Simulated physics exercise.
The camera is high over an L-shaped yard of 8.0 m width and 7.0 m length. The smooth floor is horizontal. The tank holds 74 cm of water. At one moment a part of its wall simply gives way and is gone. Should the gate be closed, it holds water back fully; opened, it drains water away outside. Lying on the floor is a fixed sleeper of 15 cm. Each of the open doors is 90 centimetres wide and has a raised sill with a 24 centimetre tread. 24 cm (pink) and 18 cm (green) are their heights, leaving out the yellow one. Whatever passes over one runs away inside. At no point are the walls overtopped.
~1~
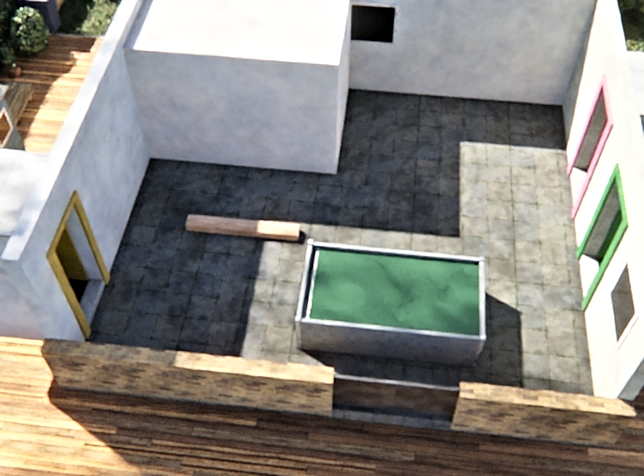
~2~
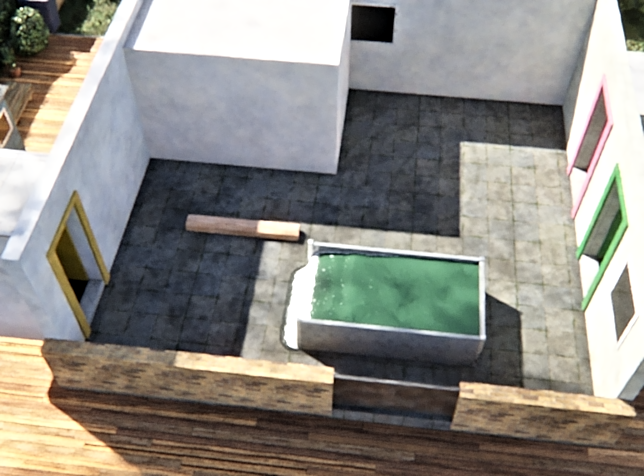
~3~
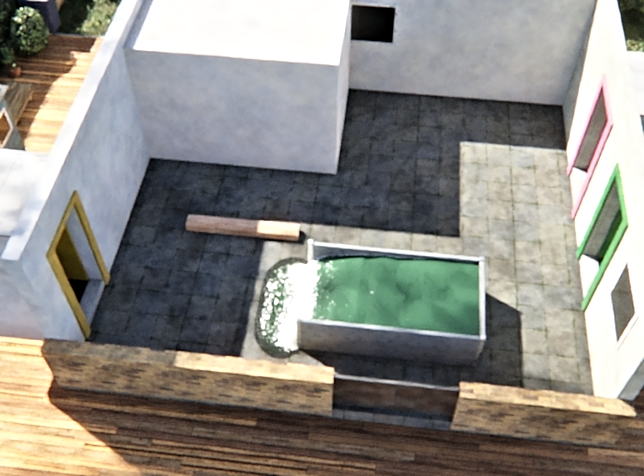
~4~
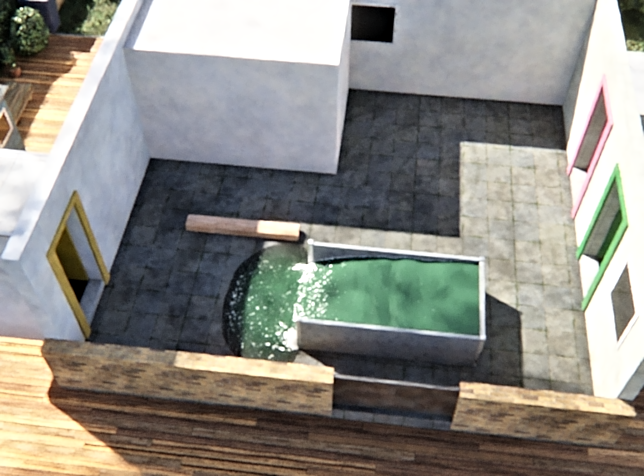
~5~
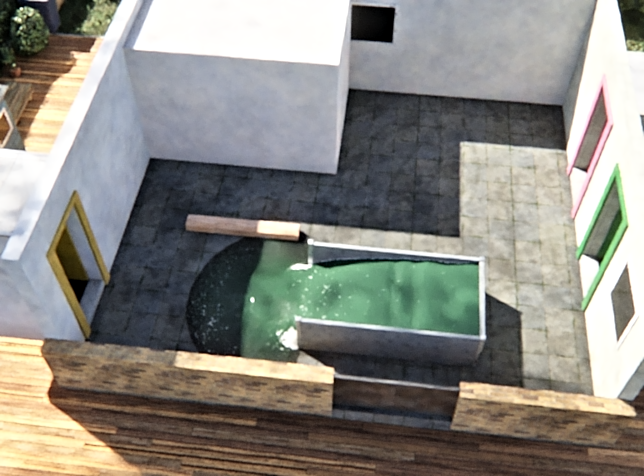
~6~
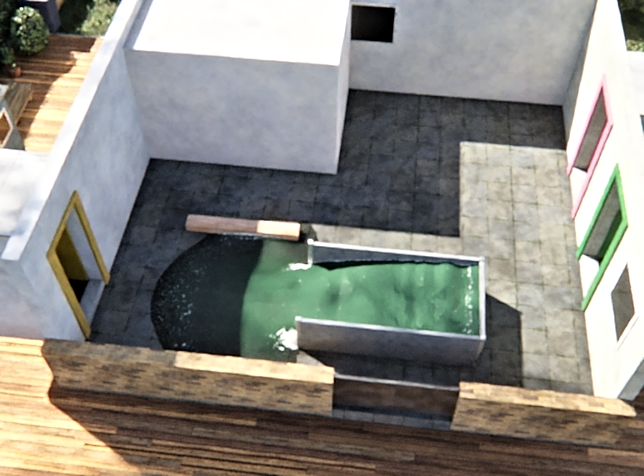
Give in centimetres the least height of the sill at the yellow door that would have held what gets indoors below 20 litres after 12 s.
31 cm.
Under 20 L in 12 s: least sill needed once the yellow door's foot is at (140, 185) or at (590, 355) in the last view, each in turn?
About 17 and 8.0 cm.
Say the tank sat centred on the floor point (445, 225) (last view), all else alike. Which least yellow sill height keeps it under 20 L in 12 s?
Roughly 20 centimetres.
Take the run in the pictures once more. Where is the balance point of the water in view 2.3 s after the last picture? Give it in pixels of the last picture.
Around (235, 290).
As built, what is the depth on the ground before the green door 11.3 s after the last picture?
A ruler would read roughly 9.0 cm.
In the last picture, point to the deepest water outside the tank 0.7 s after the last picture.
Look close to (77, 366).
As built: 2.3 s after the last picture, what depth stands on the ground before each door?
In cm - yellow: 34, pink: 0, green: 0.
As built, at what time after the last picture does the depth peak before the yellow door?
Roughly 1.8 s.
Then, 0.7 s after the last picture water covers 25 % of the floor, deepest (40 cm) near (77, 366); 24 cm at the yellow door, 20 litres in over its 14 cm sill.
Then, 2.3 s after the last picture water covers 30 % of the floor, deepest (36 cm) near (139, 352); 34 cm at the yellow door, 187 litres in over its 14 cm sill.
Then, 11.3 s after the last picture water covers 90 % of the floor, deepest (12 cm) near (495, 401); 6 cm at the yellow door, 287 litres in over its 14 cm sill.
At the yellow door as built, the water peaked near 37 cm, 1.7 s after the last picture.
Run again over the same 12 s with other heights there, 36 litres in over 28.5 cm, 1 litre over 38.5 cm. The limit of 20 litres is kept from about 31 cm up.
